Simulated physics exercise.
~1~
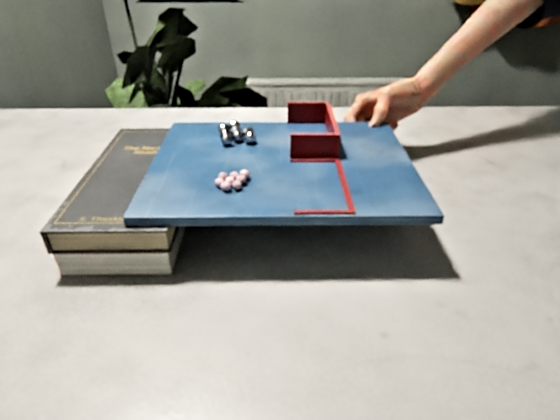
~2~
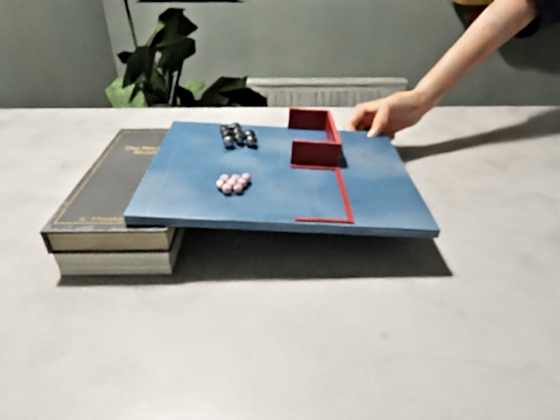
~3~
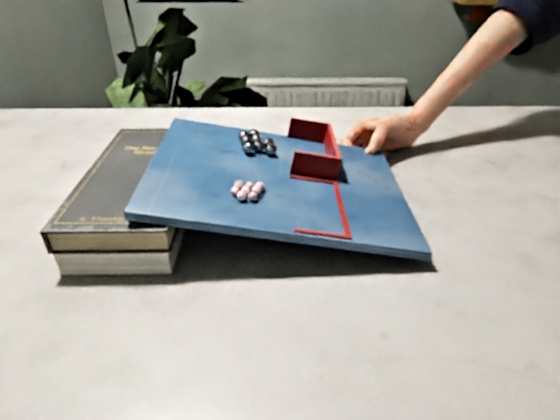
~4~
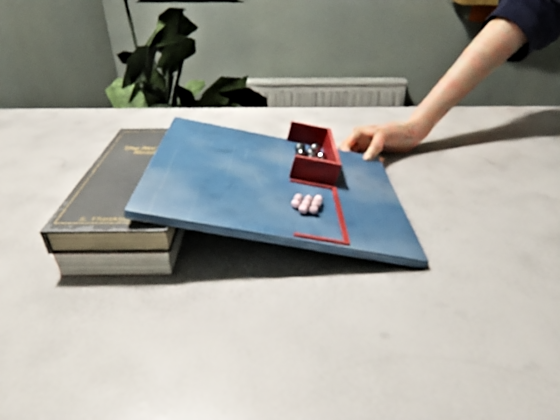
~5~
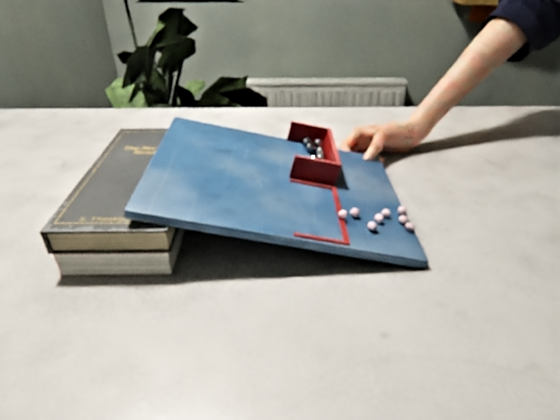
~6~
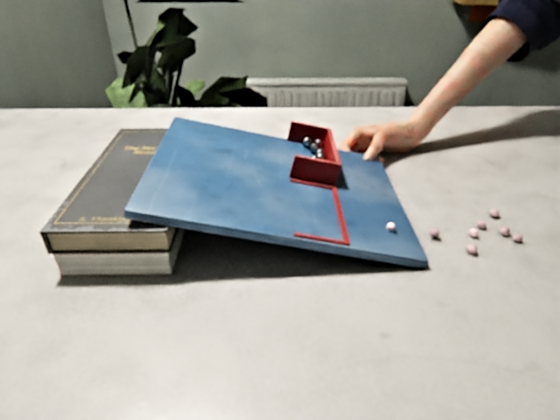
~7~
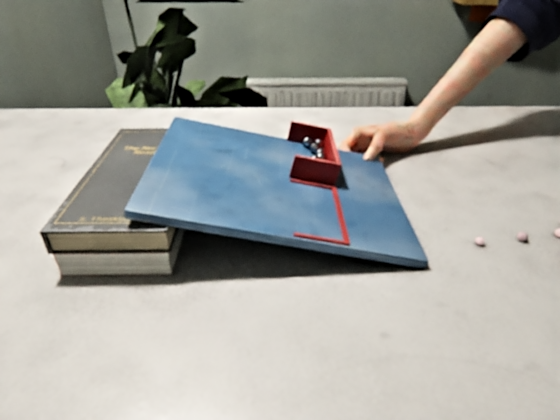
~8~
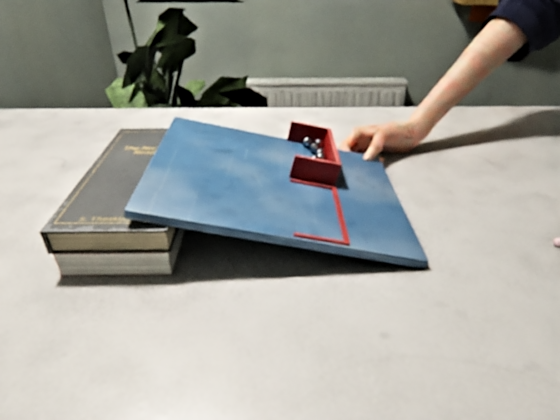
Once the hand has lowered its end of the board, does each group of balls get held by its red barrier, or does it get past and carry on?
The two sides differ. The dark balls at the back are stopped by their tall barrier, while the pink balls nearer the viewer get over their low one and roll off the board.
